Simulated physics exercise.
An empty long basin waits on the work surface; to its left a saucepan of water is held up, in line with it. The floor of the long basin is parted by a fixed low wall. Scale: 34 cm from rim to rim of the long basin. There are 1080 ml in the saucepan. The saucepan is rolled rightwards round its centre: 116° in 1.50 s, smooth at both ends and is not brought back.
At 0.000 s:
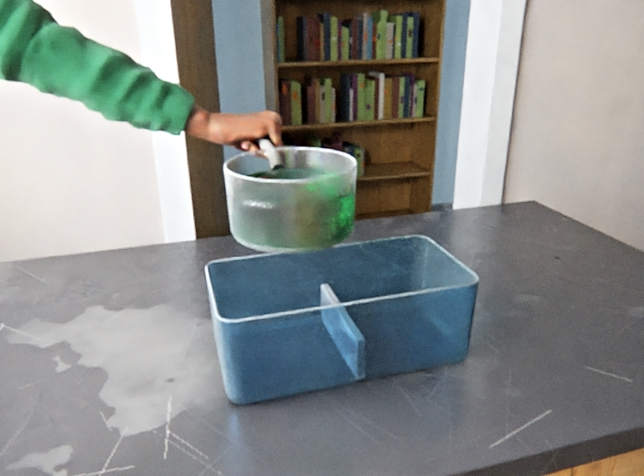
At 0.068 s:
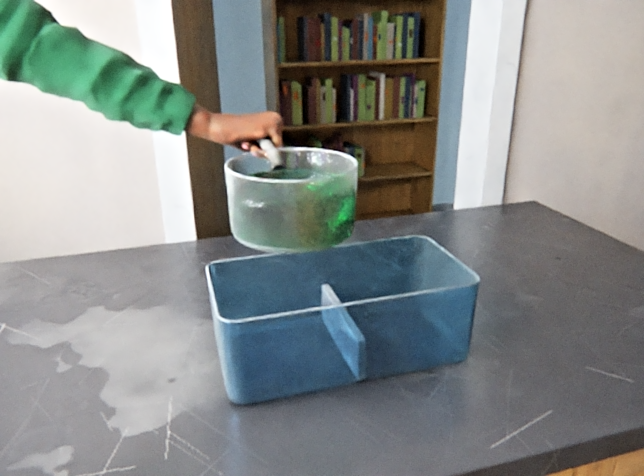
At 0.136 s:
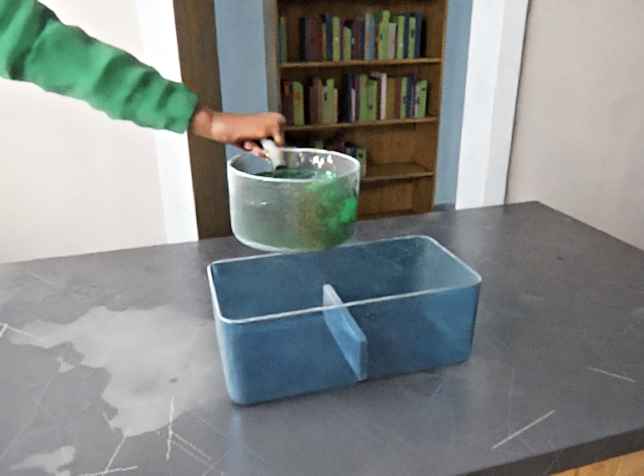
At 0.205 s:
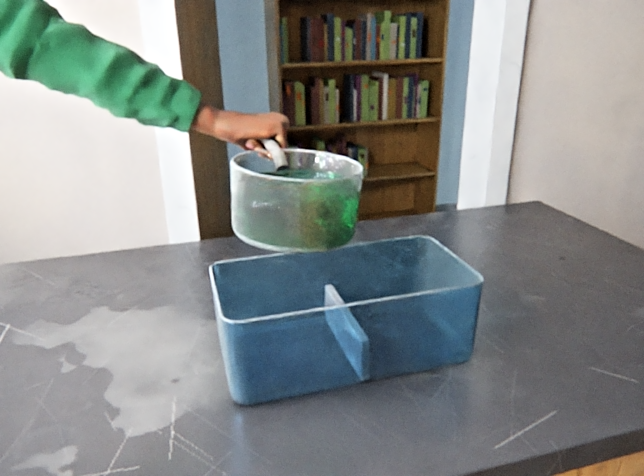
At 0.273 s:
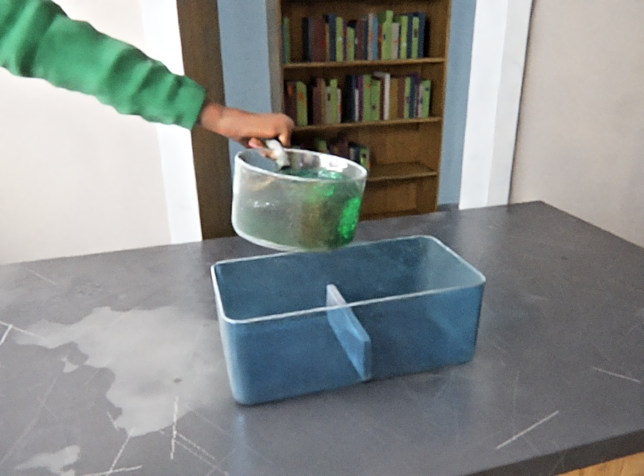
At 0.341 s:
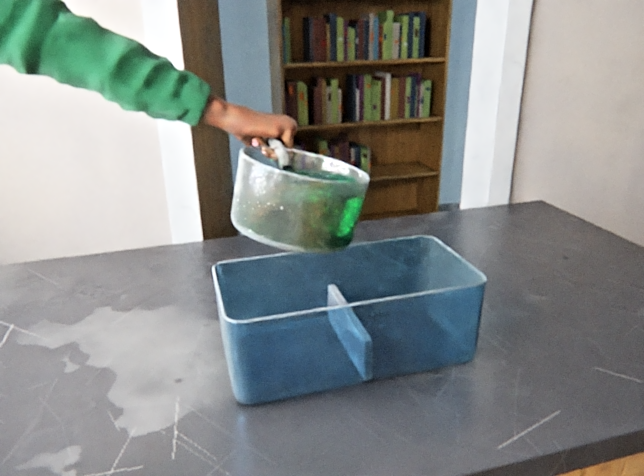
A hand holds a clear pan of greenish water above an empty blue divided basin, tilting it slightly rightwards.
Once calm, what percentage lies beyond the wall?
About 94 per cent.
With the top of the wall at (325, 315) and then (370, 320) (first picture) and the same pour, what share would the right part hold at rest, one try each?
First 100, then 60 per cent.
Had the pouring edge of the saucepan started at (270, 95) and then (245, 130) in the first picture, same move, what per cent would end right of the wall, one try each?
First 45, then 0 per cent.
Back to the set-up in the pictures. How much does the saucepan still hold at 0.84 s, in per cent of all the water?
Some 58 per cent.
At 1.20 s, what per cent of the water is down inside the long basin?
Some 86 per cent.
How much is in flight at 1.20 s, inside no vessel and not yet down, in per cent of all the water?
About 5 per cent.
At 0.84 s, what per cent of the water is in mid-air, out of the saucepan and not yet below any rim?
Near 24 in a hundred.
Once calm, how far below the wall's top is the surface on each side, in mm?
Some 58 mm on the left and 20 mm on the right.
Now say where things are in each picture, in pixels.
In the first frame, it leans 0°; its right rim is at (352, 159); the water meets the walls at (229, 189) and (348, 178); the long basin's rim runs from (212, 291) to (451, 257); the wall's top is at (341, 310).
In the second frame, it leans 1°; its right rim is at (353, 160); the water meets the walls at (230, 189) and (349, 179).
In the third frame, it leans 2°; its right rim is at (355, 162); the water meets the walls at (232, 189) and (351, 179).
In the fourth frame, it leans 5°; its right rim is at (358, 165); the water meets the walls at (234, 189) and (353, 179).
In the fifth frame, it leans 9°; its right rim is at (362, 170); the water meets the walls at (236, 190) and (355, 179).
In the sixth frame, it leans 14°; its right rim is at (364, 175); the water meets the walls at (237, 191) and (359, 180).
After 0.84 s the tilt is 69° and 59 per cent is still to pour, 0 is left of the wall and 17 right of it.
After 1.20 s the tilt is 105° and 9 per cent is still to pour, 2 is left of the wall and 84 right of it.
After 1.59 s the tilt is 116° and 0 per cent is still to pour, 5 is left of the wall and 94 right of it.
After 2.00 s the tilt is 116° and 0 per cent is still to pour, 5 is left of the wall and 94 right of it.
In the end 5 per cent lies left of the wall, 94 right of it and 0 outside.
